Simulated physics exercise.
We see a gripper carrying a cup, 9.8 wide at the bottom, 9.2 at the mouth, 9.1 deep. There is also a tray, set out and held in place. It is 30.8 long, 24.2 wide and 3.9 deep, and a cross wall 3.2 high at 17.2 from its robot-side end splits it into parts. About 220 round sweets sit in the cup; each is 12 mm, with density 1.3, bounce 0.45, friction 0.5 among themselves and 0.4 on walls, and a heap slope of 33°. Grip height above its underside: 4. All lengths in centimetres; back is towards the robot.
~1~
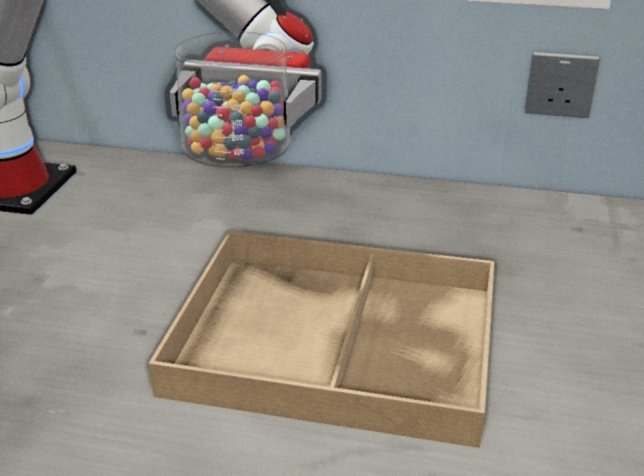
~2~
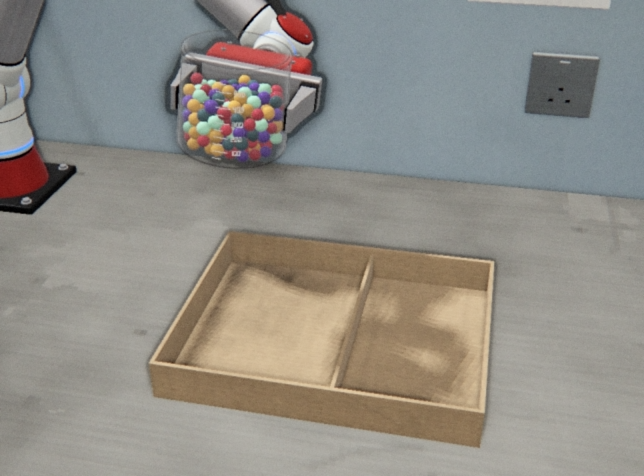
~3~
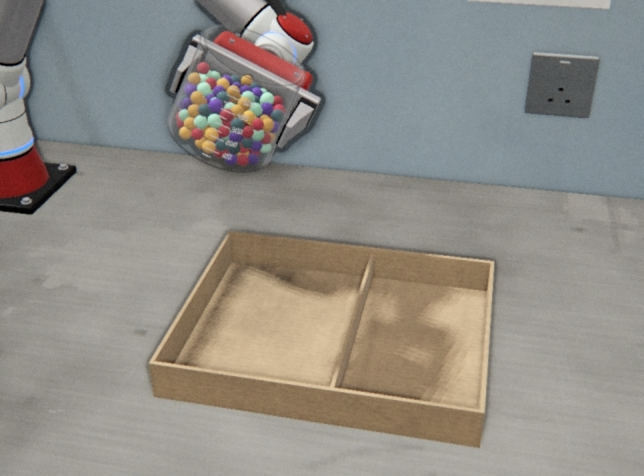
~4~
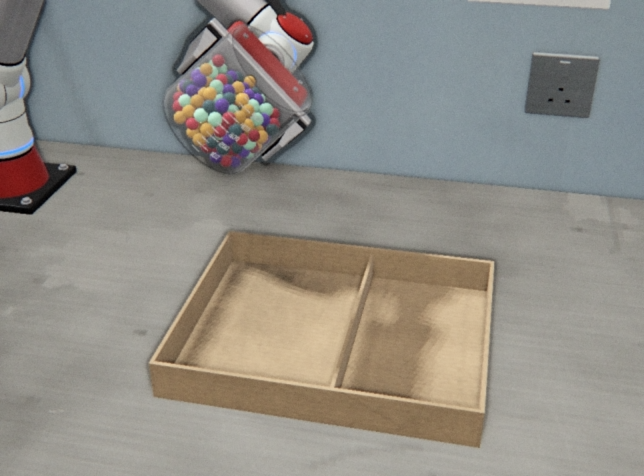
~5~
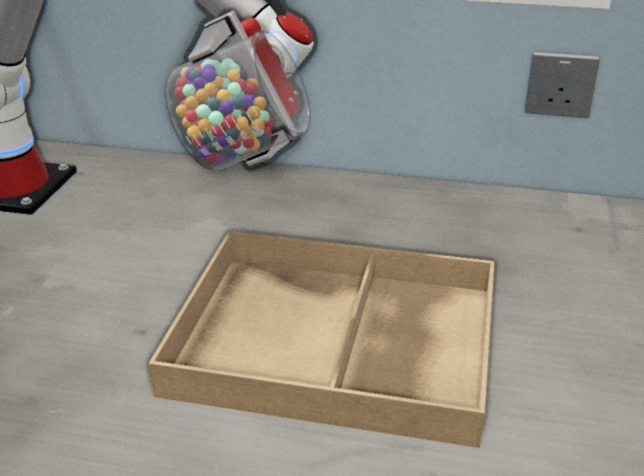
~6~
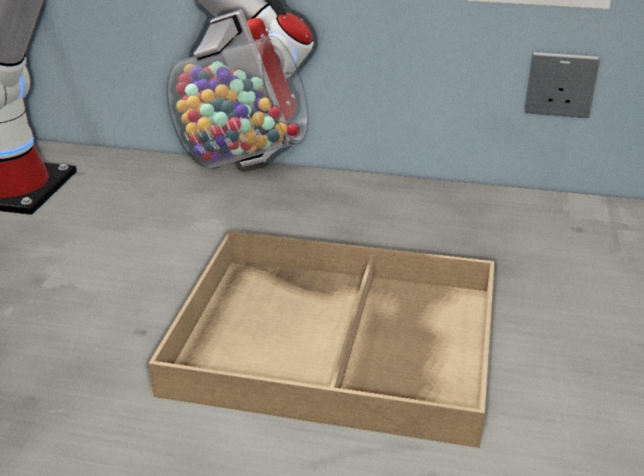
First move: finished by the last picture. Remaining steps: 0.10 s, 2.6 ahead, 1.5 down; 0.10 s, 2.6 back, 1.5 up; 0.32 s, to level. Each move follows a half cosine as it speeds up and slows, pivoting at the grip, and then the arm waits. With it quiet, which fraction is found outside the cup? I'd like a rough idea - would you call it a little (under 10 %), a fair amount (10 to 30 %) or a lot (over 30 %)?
I would call it a little, under 10 %.
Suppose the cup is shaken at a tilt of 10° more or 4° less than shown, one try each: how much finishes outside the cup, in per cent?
About 15 per cent for the first try and 0 per cent for the second.
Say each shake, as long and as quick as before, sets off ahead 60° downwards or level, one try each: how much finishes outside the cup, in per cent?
Try one gives about 0 in a hundred, try two about 10 in a hundred.
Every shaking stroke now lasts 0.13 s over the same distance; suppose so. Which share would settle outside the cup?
0 %.
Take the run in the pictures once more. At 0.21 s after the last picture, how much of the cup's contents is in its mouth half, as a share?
40 %.
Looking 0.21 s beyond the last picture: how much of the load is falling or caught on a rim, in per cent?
Estimated fraction: Near 0 %.
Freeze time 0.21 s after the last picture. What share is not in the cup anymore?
Roughly 0 percent is out.
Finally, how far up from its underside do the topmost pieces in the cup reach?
I'd say close to 7.5 cm.
Then, 0.21 s later, tilted 70° forward, highest piece 28 above the table; 214 in the cup, 1 in flight or on a rim.
Then, 0.42 s later, tilted 17° forward, highest piece 30 above the table; 205 in the cup, 4 in the robot-side part, 3 in the far-side part, 3 in flight or on a rim.
Then, 0.72 s later, level, highest piece 29 above the table; 205 in the cup, 6 in the far-side part, 4 in the robot-side part.
Then, 1.77 s later, level, highest piece 29 above the table; 205 in the cup, 6 in the far-side part, 4 in the robot-side part.
At rest, 205 in the cup, 6 in the far-side part, 4 in the robot-side part. That is 5 % outside the cup.
